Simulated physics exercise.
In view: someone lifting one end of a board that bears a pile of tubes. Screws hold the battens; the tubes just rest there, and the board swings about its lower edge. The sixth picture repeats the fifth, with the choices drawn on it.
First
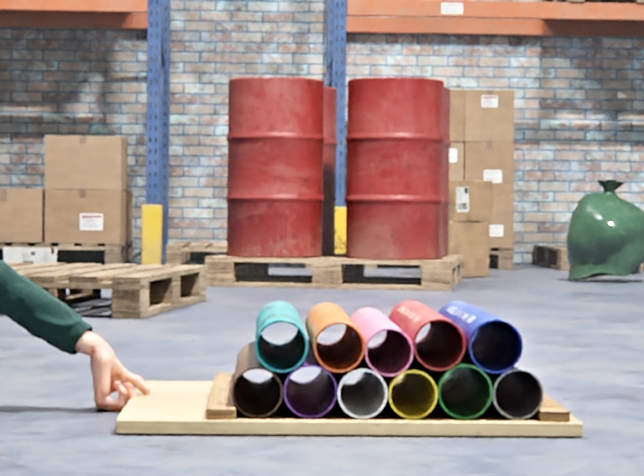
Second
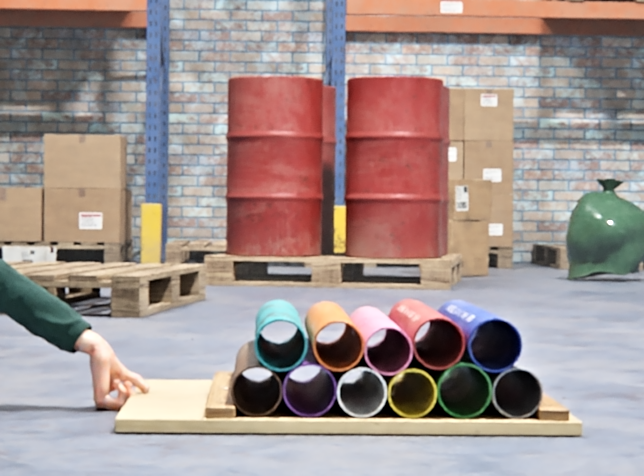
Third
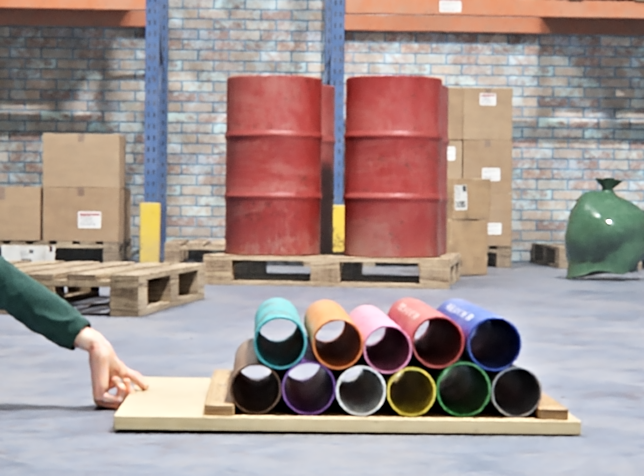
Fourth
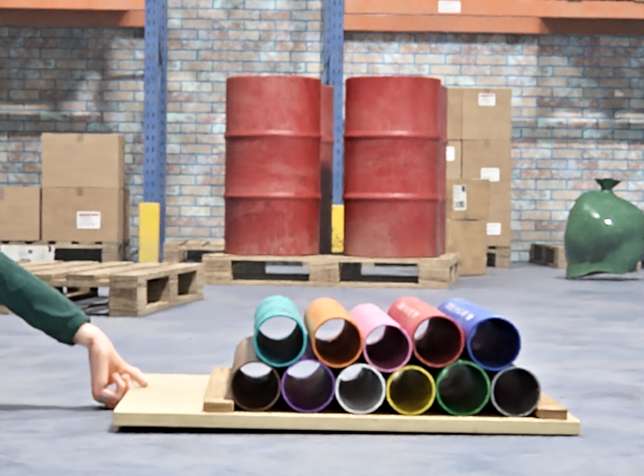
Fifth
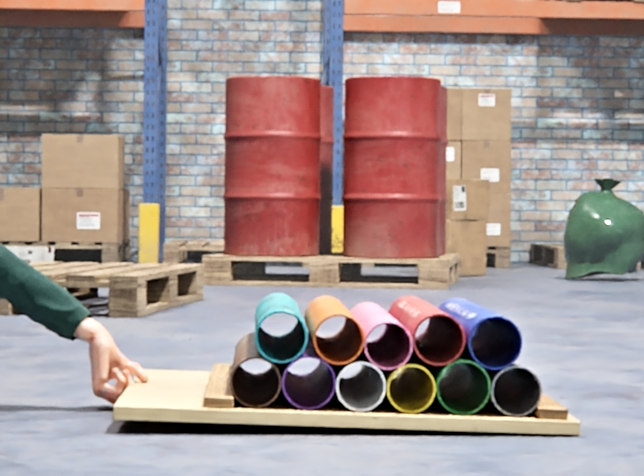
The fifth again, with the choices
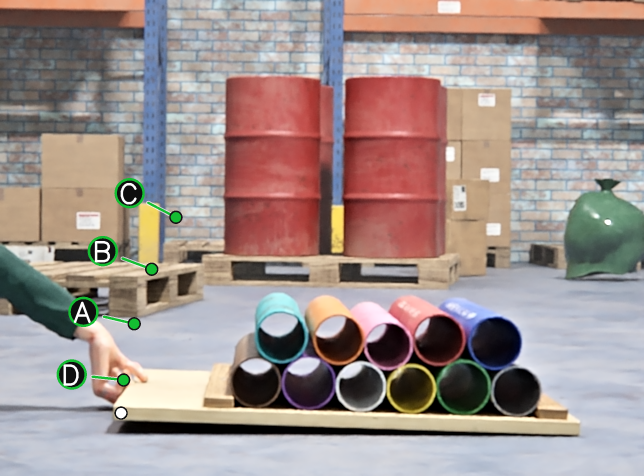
A hand slowly lifts the left end of a board holding stacked colourful tubes.
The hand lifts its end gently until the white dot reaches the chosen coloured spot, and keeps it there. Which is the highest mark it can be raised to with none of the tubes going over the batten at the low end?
The answer is mark B.
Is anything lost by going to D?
No.
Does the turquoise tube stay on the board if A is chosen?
The turquoise tube: Yes.
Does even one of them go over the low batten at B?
At B: No.
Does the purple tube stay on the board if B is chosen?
Yes.
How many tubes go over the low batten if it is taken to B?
With B, none.
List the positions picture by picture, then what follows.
Green tube (465, 392); grey tube (518, 394); pink tube (389, 352), in the first frame.
Pink tube (389, 351); red tube (439, 343), in the second frame.
Board (340, 398); brown tube (256, 389); purple tube (309, 388); yellow tube (411, 392), in the third frame.
Board (339, 397); brown tube (256, 386); purple tube (308, 386), in the fourth frame.
Board (339, 394); brown tube (256, 382); purple tube (309, 383), in the fifth frame.
On the marked copy, A at (134, 324); B at (152, 269); C at (176, 217); D at (124, 380); the white dot at (121, 413).
Taking B. A third of the way, board at 14°.
Two thirds of the way, board at 20°.
When it is over, board at 20°, none over the low batten.
As for the rest, A none over the low batten; C four over the low batten (pink, red, orange, blue); D none over the low batten.
